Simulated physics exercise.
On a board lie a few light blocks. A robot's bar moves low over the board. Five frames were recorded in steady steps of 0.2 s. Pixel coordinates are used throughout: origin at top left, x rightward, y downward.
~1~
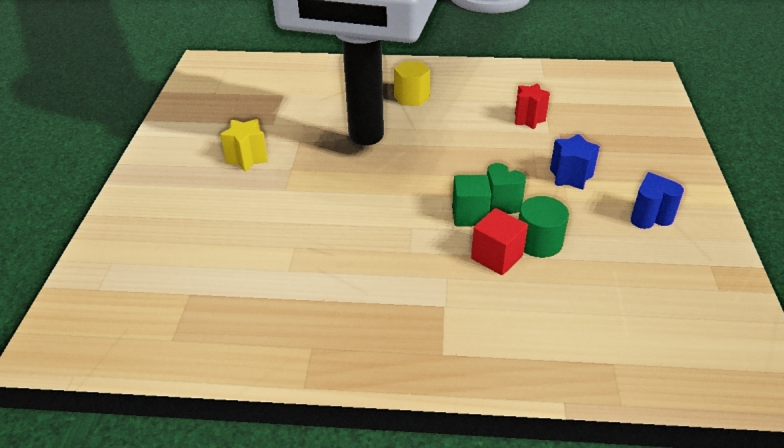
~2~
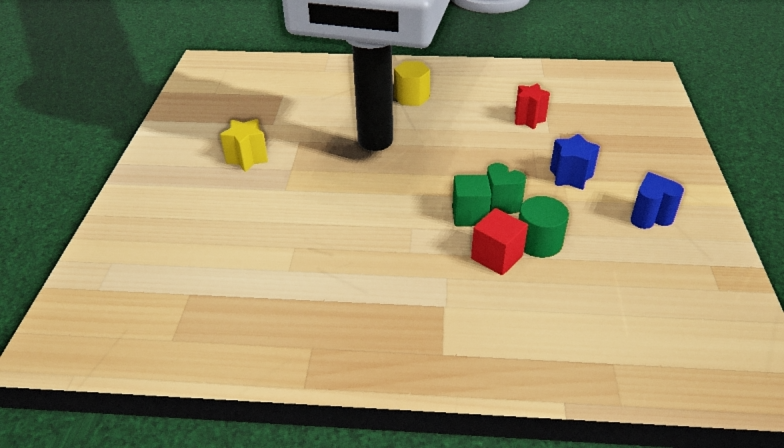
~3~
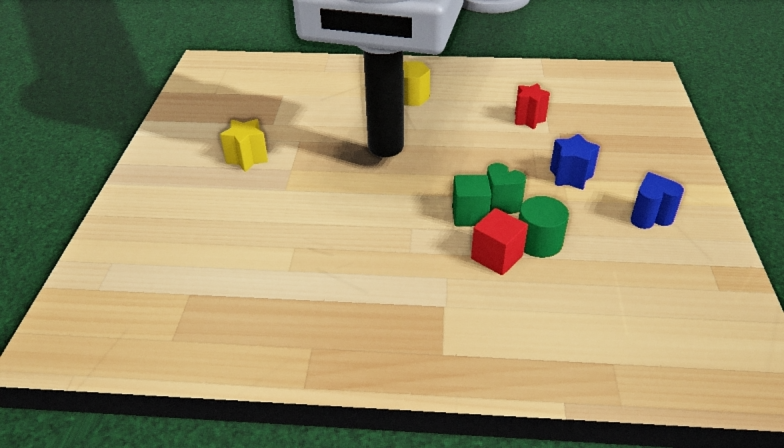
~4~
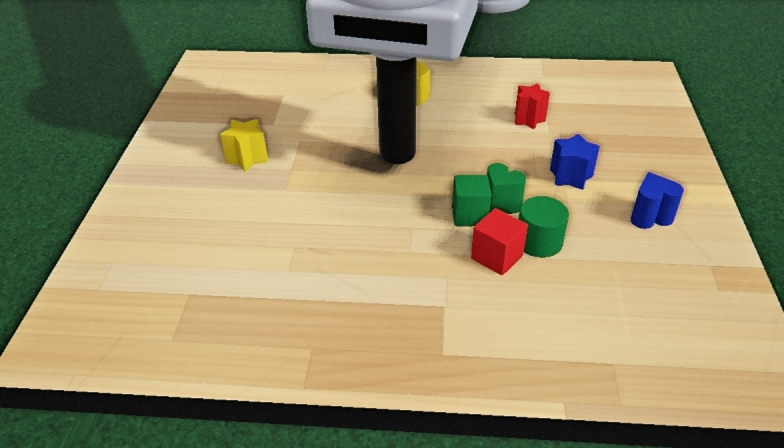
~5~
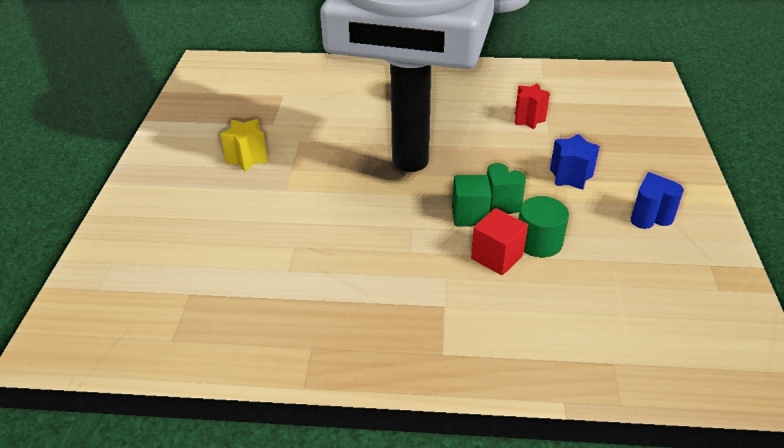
A robot's black bar slid a short way to the right and toward the viewer over the wooden board, passing in front of the yellow cylinder, while the scattered red, green, blue and yellow blocks stayed still.
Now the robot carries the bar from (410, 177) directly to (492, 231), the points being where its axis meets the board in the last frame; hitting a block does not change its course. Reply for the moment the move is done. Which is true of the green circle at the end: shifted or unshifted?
Answer: Moved.
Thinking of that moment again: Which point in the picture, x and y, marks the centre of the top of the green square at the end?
Most likely (534, 210).
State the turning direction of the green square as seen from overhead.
The sense of turning is anti-clockwise.
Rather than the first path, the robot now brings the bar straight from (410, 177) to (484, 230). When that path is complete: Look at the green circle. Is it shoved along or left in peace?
Somewhere new.
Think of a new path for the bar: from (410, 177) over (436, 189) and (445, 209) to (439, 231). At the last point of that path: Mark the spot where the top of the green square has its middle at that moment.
The centre of its top face lies at (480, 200).
What follows on the original path. Halfway along, bar (451, 190); green square (485, 192); green heart (510, 175), turned 15° anticlockwise.
At the end, bar (493, 217); green square (534, 210), turned 80° anticlockwise; red square (516, 234), turned 55° clockwise; green heart (513, 176), turned 25° anticlockwise; green circle (578, 219).
